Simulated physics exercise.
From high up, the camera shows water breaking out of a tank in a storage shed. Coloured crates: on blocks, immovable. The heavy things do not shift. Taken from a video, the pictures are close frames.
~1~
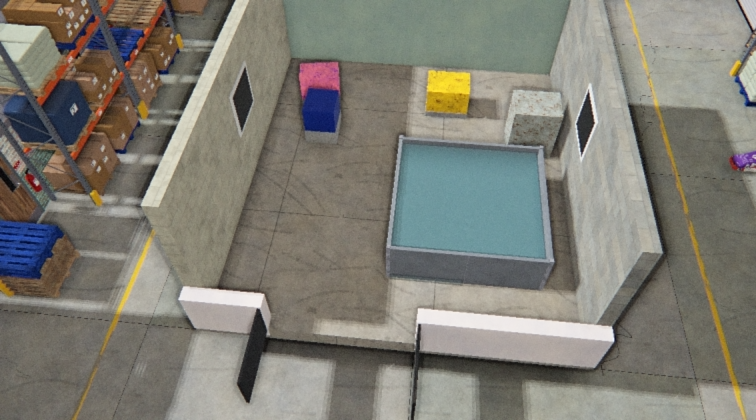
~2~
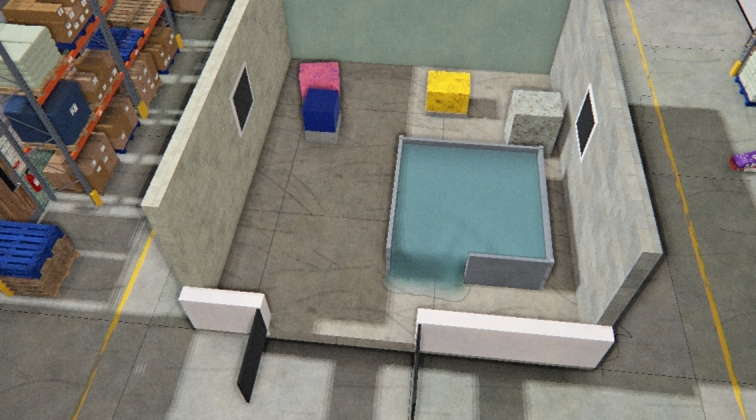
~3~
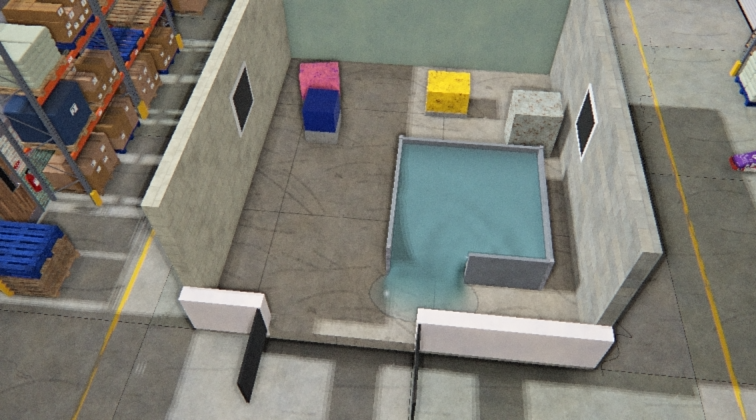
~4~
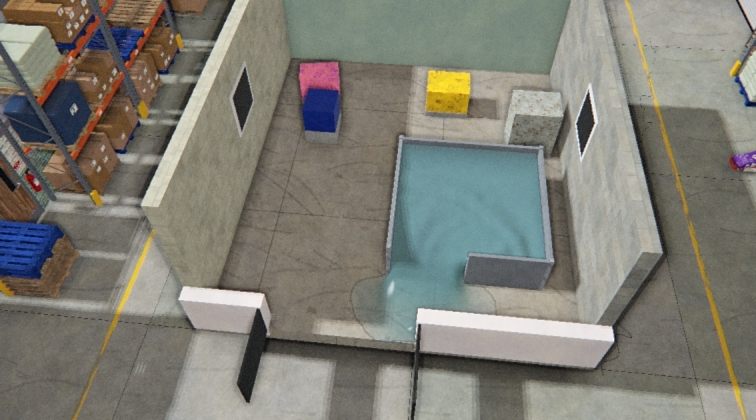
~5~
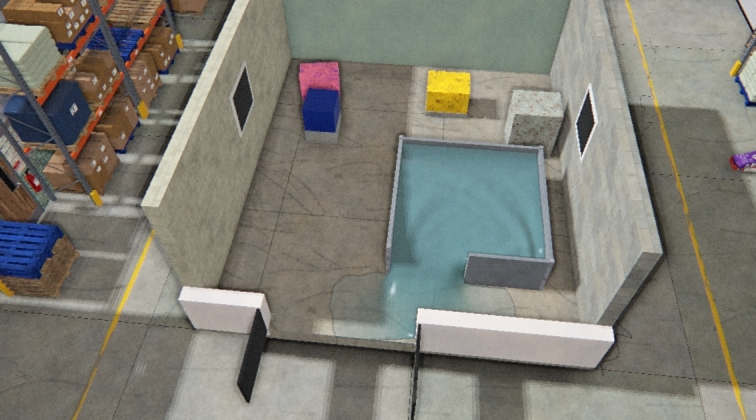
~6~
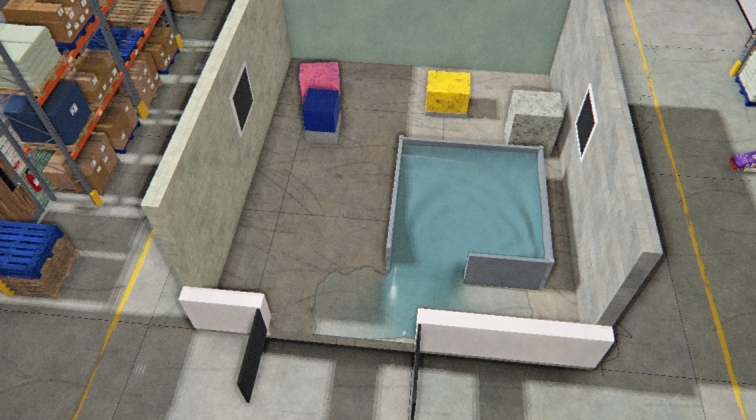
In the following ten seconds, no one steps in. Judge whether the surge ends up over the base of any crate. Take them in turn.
At the end, pink crate: High enough; blue crate: High enough; yellow crate: High enough.
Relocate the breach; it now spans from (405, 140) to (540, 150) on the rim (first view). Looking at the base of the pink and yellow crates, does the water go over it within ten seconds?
Note: Pink one is overtopped; yellow one is overtopped.
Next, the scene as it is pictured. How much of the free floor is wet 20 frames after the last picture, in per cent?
My best guess is some 25 %.
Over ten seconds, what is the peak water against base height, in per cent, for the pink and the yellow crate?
I'd put it at some 50 % for one and some 30 % for the other, in that order.
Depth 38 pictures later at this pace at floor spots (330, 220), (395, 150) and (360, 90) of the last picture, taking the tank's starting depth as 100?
First 0, next 4, last 0 in a hundred.
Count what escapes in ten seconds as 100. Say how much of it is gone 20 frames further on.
Around 55 percent.
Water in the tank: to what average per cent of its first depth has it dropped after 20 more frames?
Roughly 46 percent.
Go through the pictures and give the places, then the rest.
In the first picture, still water in the open tank at (469, 197).
In the second picture, water pours out at (428, 267) and has run to (384, 279).
In the third picture, water pours out at (427, 269) and has run to a hidden place.
In the fourth picture, water pours out at (427, 270) and has run to a hidden place.
In the fifth picture, the front is at a hidden place, out from the gap at (427, 270).
In the sixth picture, the front is at a hidden place, out from the gap at (427, 270).
A moment on, water covers 15 % of the floor; the pink crate not reached, the blue crate not reached, the yellow crate not reached.
Next, water covers 20 % of the floor; the pink crate not reached, the blue crate not reached, the yellow crate not reached.
Then, water covers 25 % of the floor; the pink crate not reached, the blue crate not reached, the yellow crate not reached.
Later, water covers 50 % of the floor; the pink crate not reached, the blue crate water round its plinth, the yellow crate water round its plinth.
In the end, water covers 85 % of the floor; the pink crate stayed above the water, the blue crate stayed above the water, the yellow crate stayed above the water.
